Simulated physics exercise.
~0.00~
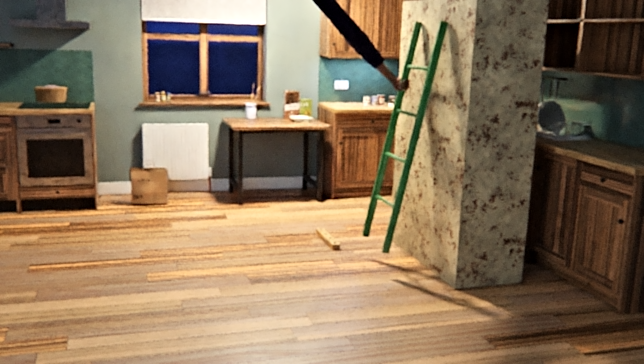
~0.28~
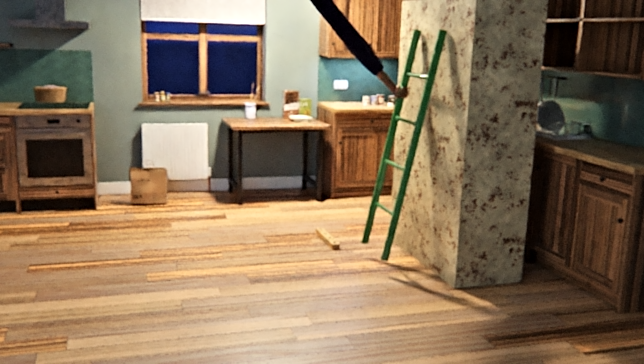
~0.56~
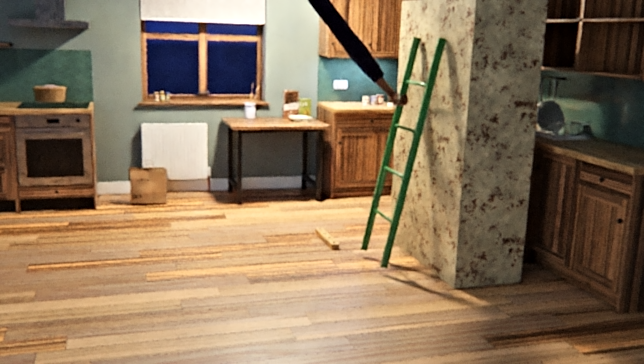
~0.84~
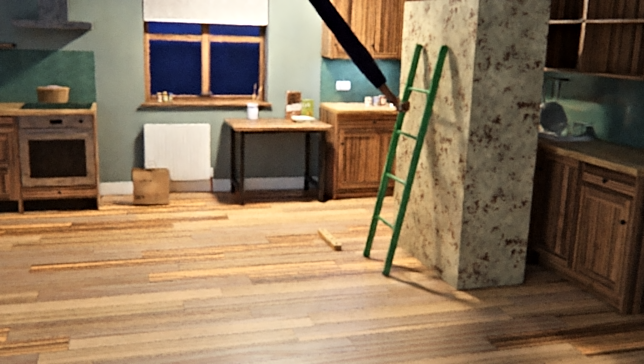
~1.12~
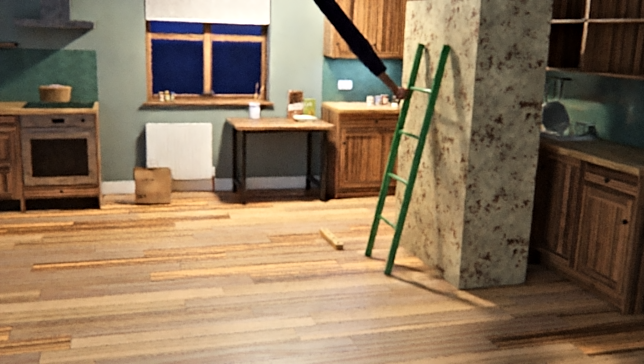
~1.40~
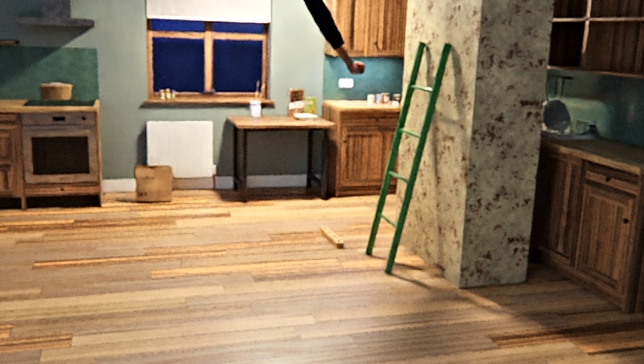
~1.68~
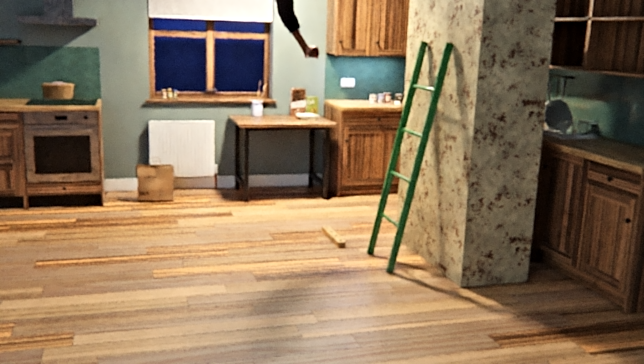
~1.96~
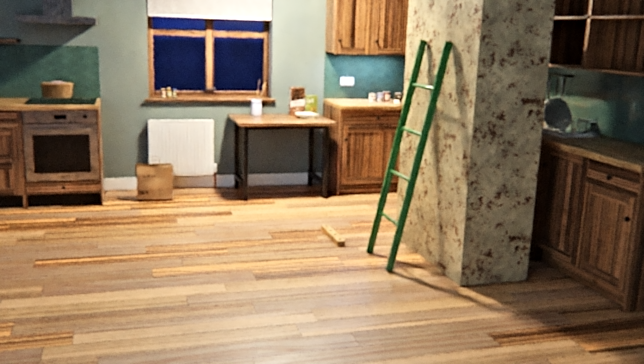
The clip opens in a kitchen with a wooden floor, where a dark-sleeved arm reaches in from above and holds a green, ladder-like frame beside a mottled pillar. The hand lowers the frame a little until its feet settle on the floorboards and its top leans against the pillar. A small wooden batten lies on the floor to the left of the feet and stays put. The hand then lets go and draws back up and to the left until it is out of view. Left on its own, the green frame does not slip and remains leaning against the pillar.
